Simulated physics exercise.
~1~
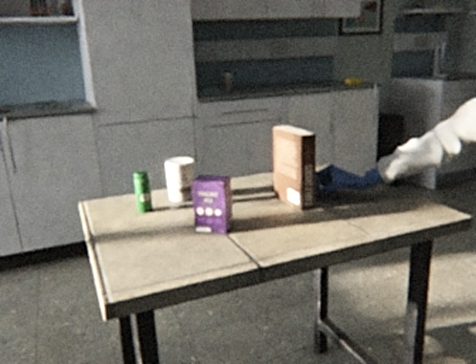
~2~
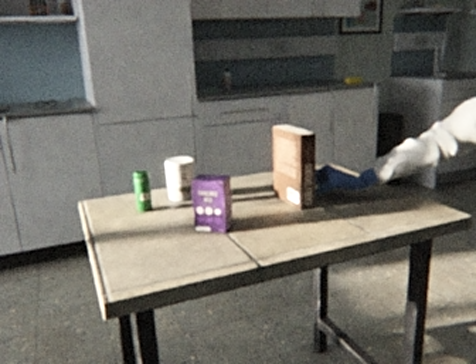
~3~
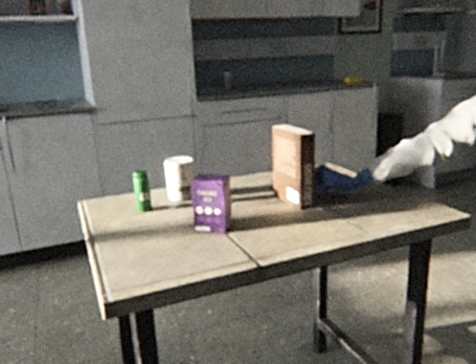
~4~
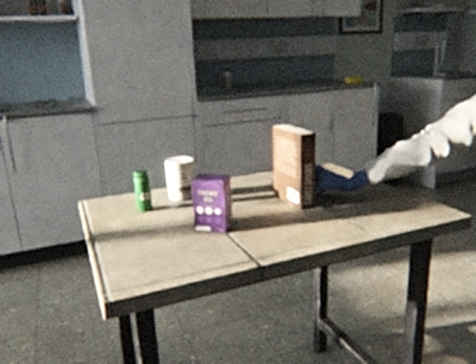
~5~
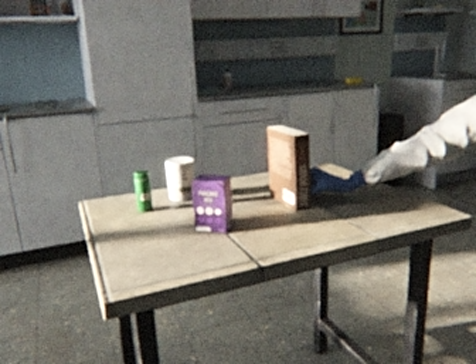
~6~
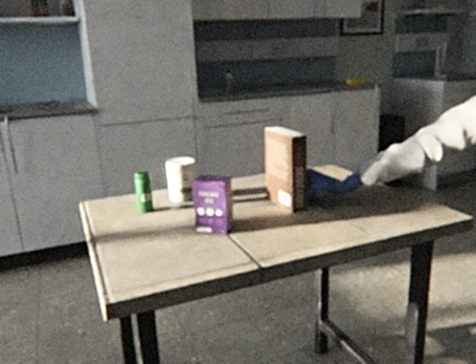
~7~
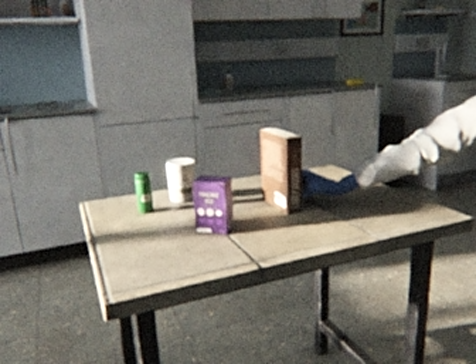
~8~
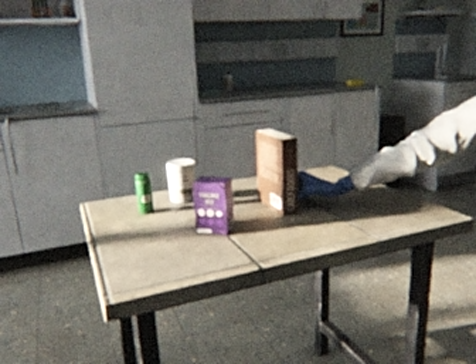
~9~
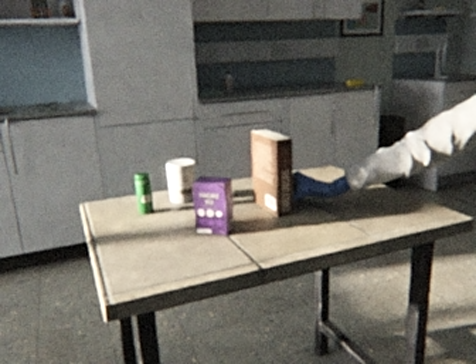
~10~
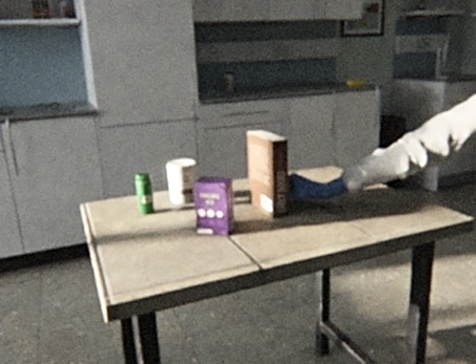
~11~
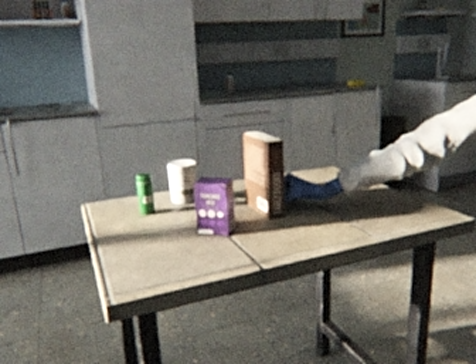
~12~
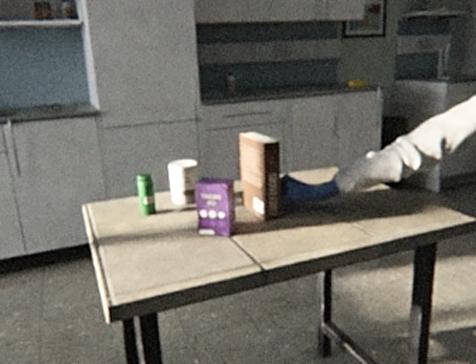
On a table, a gloved hand slides an upright brown book left, leaving it standing.
